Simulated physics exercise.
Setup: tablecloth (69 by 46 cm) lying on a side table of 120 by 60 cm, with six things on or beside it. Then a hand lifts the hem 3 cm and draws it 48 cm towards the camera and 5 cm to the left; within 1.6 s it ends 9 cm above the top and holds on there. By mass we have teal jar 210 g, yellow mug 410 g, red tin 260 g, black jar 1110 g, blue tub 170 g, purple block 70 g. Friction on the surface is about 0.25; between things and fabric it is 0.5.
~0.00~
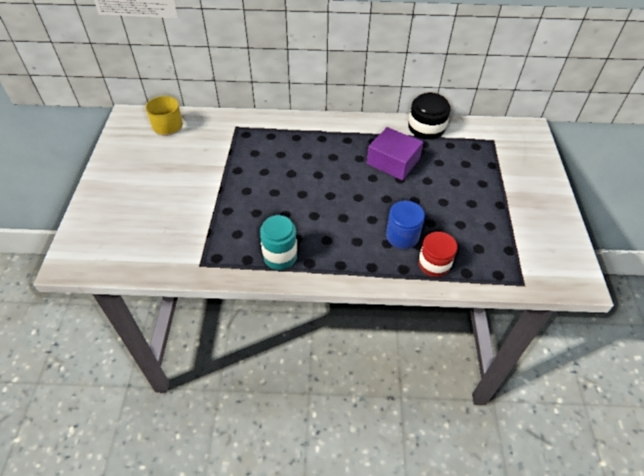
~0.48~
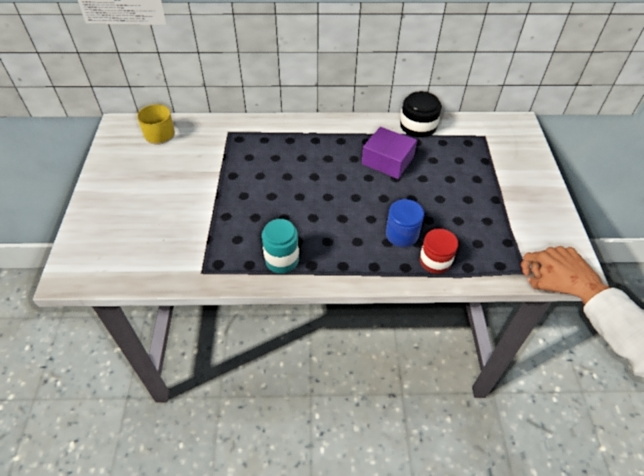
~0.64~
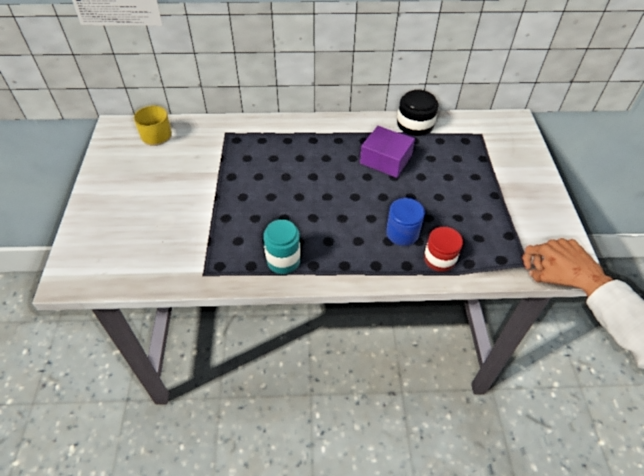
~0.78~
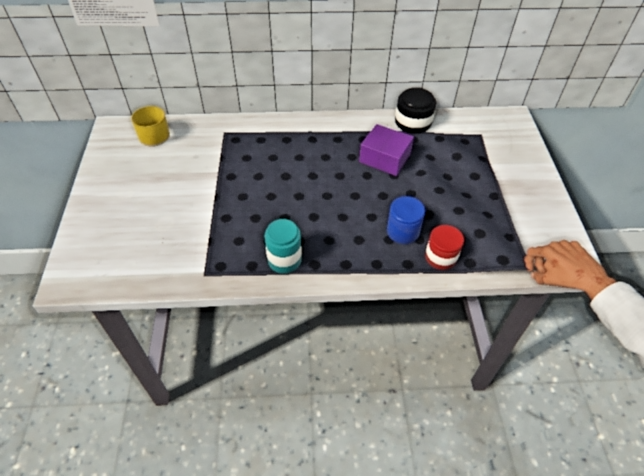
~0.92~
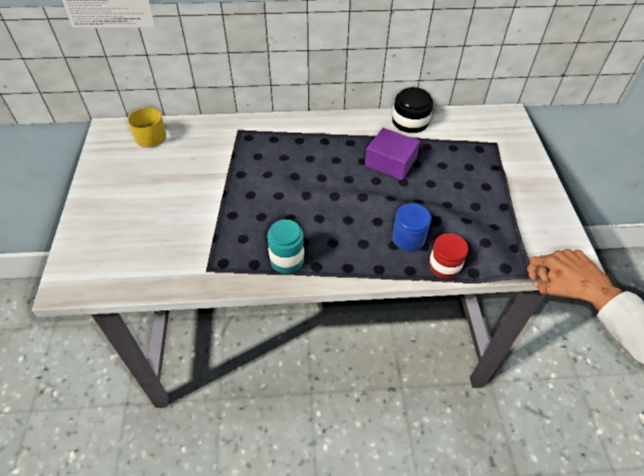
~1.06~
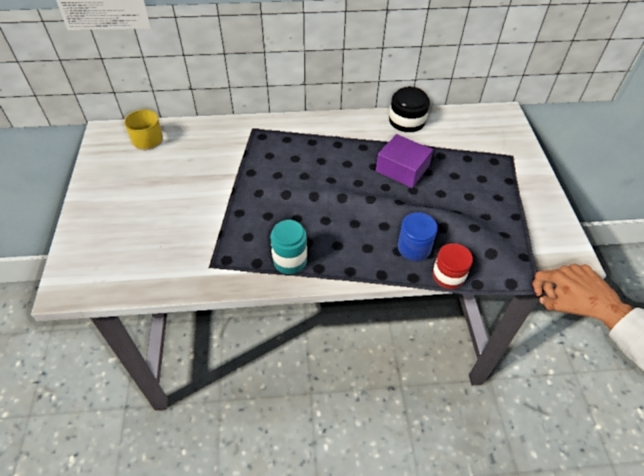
A hand grips the dark spotted cloth's corner and drags it slightly right, shifting the objects on it.
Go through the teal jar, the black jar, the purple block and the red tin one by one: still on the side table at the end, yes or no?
Teal jar - no; black jar - yes; purple block - no; red tin - no.
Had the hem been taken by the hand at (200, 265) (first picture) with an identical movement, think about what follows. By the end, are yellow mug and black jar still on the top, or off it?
At the end, the yellow mug holds its spot, while the black jar holds its spot.
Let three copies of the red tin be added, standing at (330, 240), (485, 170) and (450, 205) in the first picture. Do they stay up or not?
First leaves the top, second leaves the top, third leaves the top.
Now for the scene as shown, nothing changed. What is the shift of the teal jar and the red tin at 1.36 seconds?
About: Teal jar 10 cm, red tin 20 cm.
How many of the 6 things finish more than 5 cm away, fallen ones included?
4 in all.
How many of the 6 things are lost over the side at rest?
Tally: 4.
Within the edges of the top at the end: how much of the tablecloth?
About 0 per cent.
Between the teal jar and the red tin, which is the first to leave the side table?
The red one goes first.
After 1.4 s, 80 % of the tablecloth is still over the top; purple block 24 cm off its start, red tin on its side, 18 cm off its start, teal jar 10 cm off its start.
After 1.6 s, 40 % of the tablecloth is still over the top; purple block 46 cm off its start, red tin over the edge, teal jar 23 cm off its start.
After 1.9 s, 0 % of the tablecloth is still over the top; purple block over the edge, teal jar over the edge, red tin over the edge.
After 2.2 s, 0 % of the tablecloth is still over the top; purple block over the edge, teal jar over the edge, red tin over the edge.
After 3.8 s, 0 % of the tablecloth is still over the top; purple block over the edge, teal jar over the edge, red tin over the edge, black jar 0 cm off its start at (412, 96).
